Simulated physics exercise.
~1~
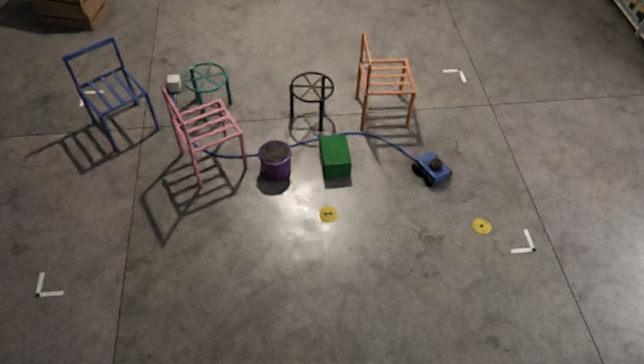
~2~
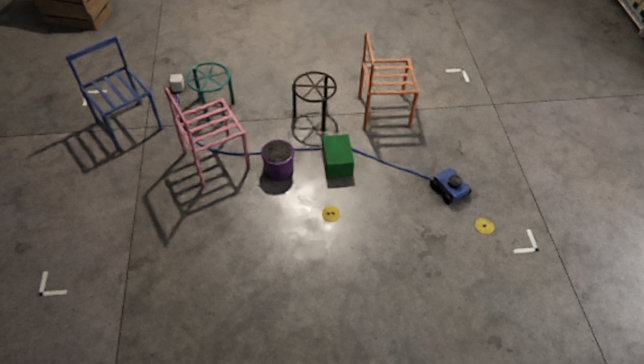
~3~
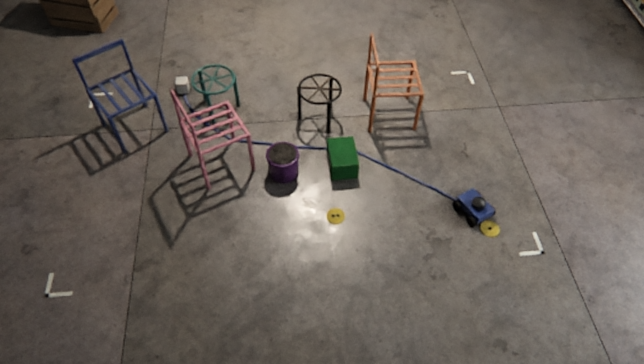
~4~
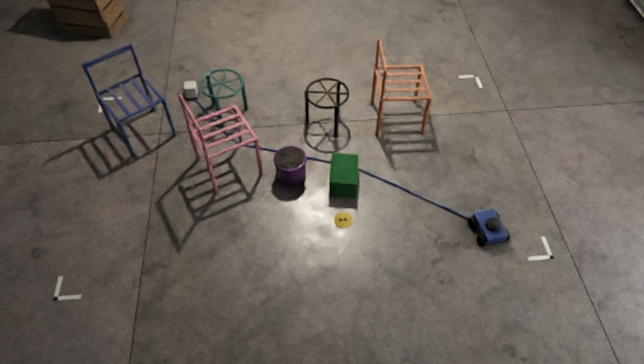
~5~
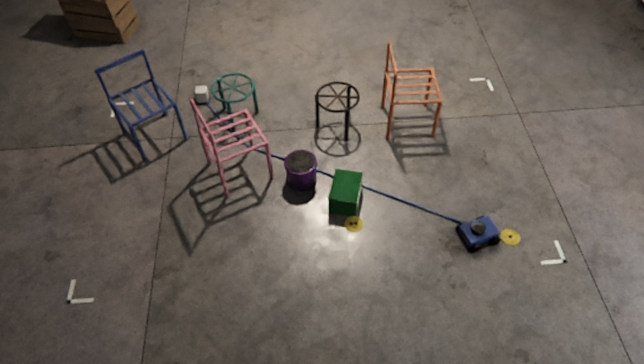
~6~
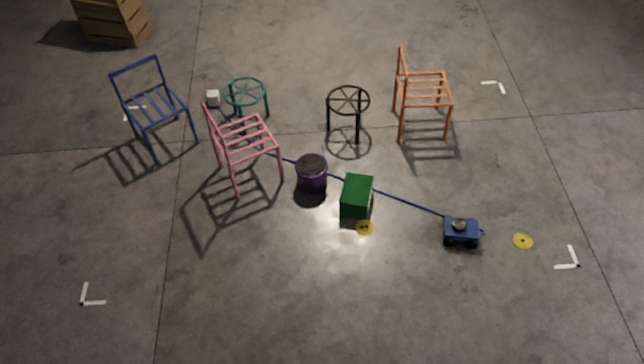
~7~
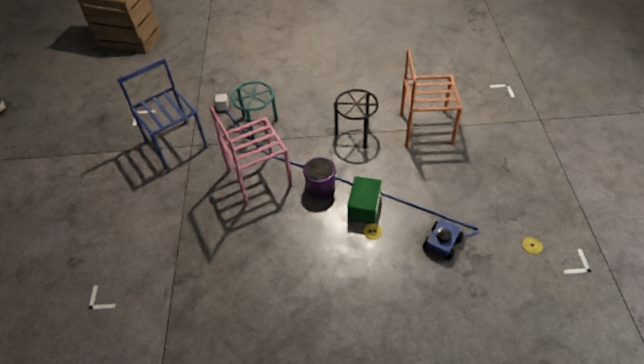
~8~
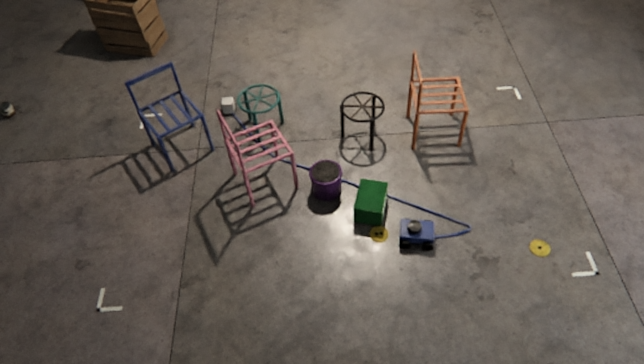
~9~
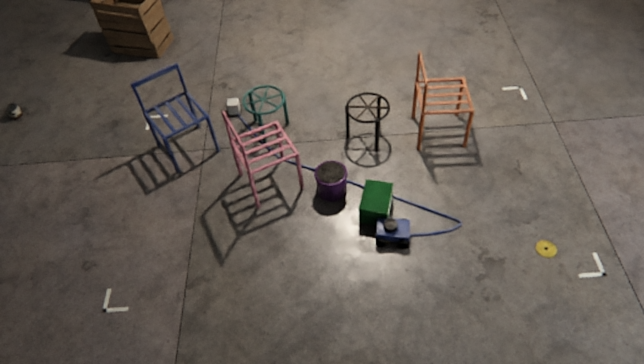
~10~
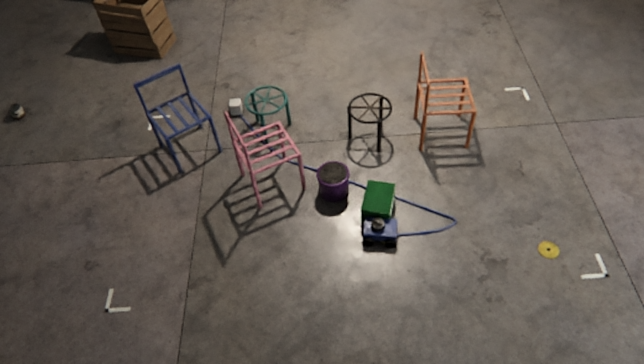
A small blue cart pulls a blue cord rightward, shifting the green box, then returns beside it.
